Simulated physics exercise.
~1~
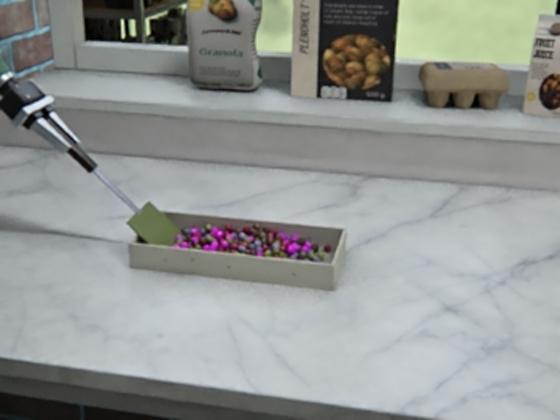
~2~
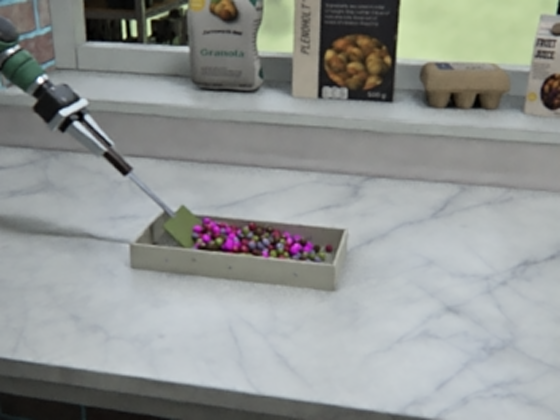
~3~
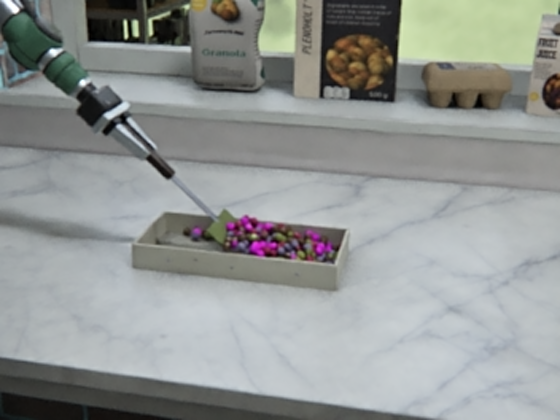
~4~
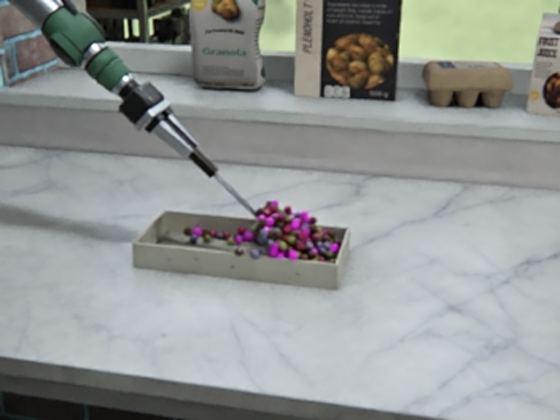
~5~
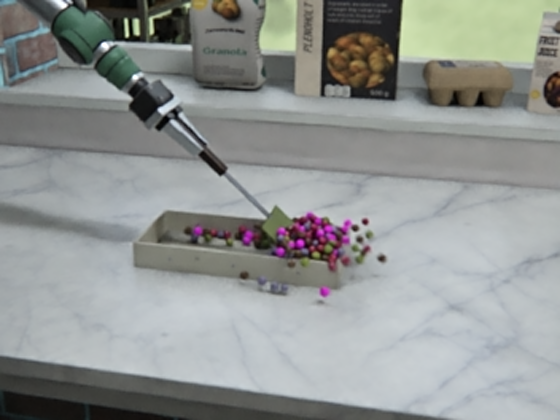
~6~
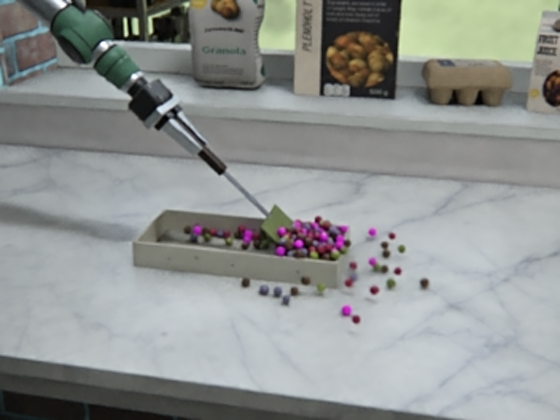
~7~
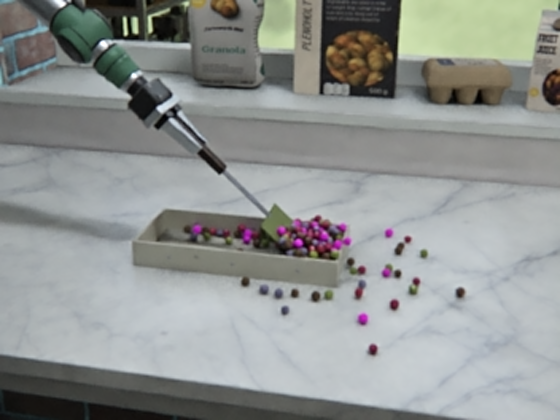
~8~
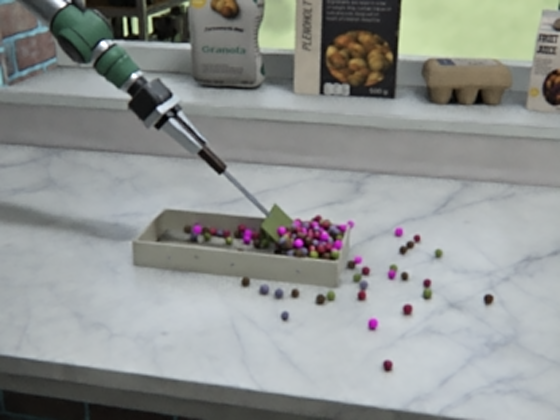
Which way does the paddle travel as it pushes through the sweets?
The paddle travels to the right, from the left end of the trough towards its right end.
